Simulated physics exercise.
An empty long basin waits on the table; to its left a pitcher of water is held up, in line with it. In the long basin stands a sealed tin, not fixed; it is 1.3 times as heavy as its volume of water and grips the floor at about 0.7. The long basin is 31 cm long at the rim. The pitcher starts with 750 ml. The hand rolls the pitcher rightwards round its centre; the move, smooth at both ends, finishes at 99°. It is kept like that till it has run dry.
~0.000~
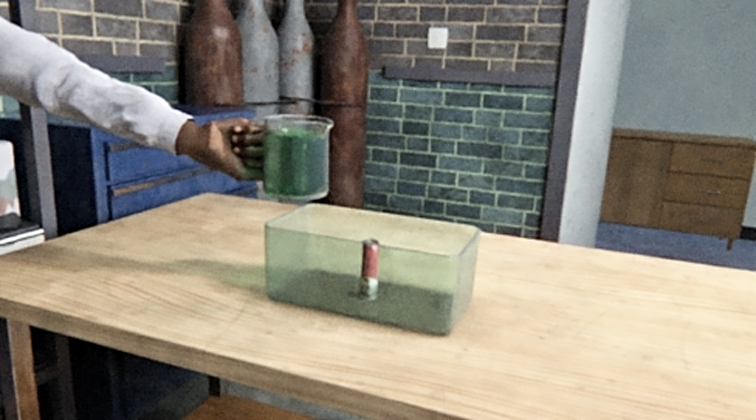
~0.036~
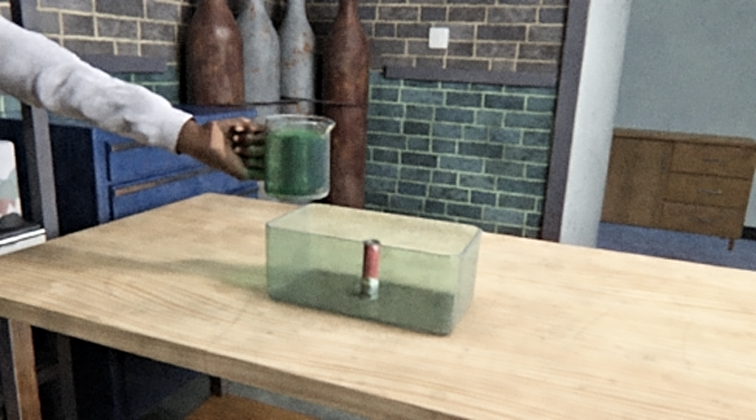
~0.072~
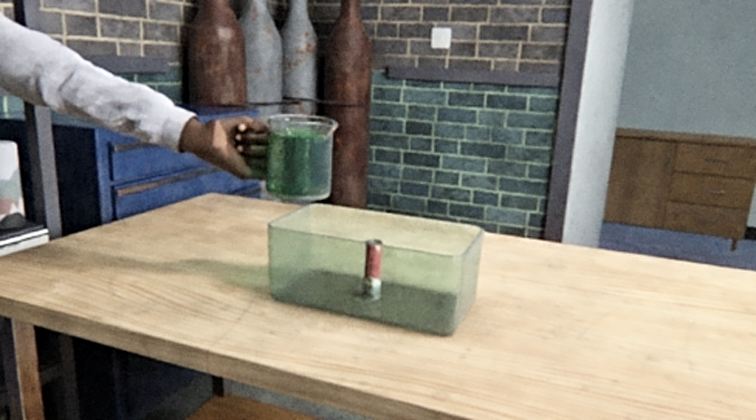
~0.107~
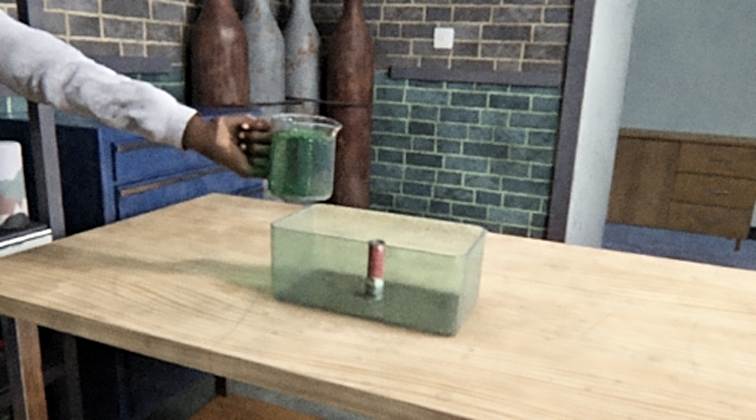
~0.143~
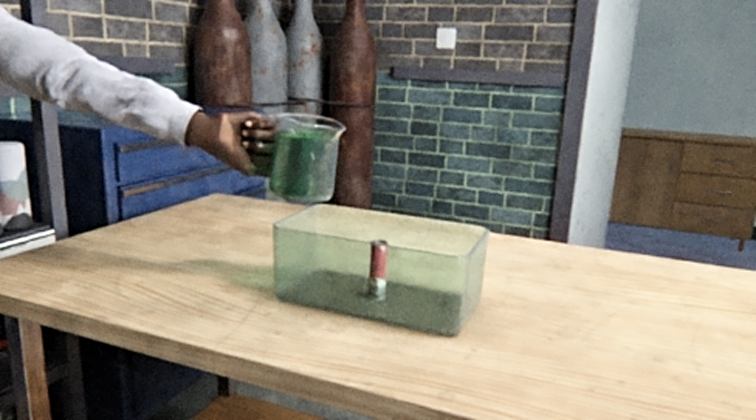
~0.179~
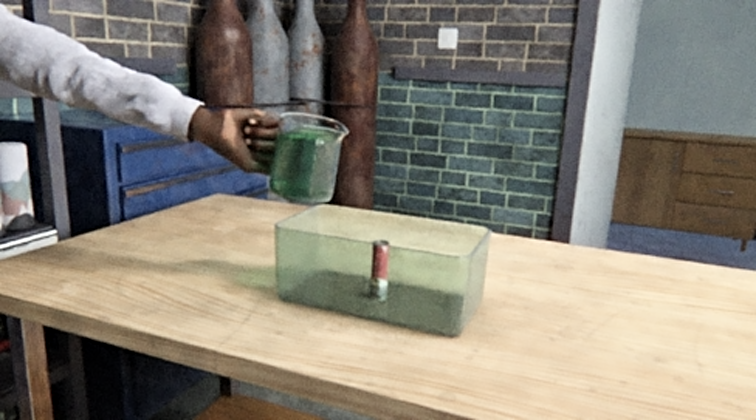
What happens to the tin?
The tin goes over.
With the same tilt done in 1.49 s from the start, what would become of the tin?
The tin topples.
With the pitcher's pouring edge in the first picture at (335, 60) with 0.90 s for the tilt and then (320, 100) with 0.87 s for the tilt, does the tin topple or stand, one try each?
First it keeps standing; then it topples.
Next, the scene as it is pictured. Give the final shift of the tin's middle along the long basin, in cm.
About 8.0 cm.
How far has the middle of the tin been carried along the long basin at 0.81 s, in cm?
About 0 cm.
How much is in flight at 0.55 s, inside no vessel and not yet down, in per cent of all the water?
Some 10 per cent.
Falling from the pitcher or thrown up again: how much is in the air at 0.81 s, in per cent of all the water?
Some 16 per cent.
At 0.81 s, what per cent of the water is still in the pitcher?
About 40 per cent.
By 0.55 s the tilt is 66° and 87 per cent is still to pour; the tin stands where it began.
By 0.81 s the tilt is 97° and 40 per cent is still to pour; the tin stands where it began.
By 1.10 s the tilt is 99° and 10 per cent is still to pour; the tin lies on its side.
By 1.40 s the tilt is 99° and 2 per cent is still to pour; the tin lies on its side.
At rest the tin lies on its side.
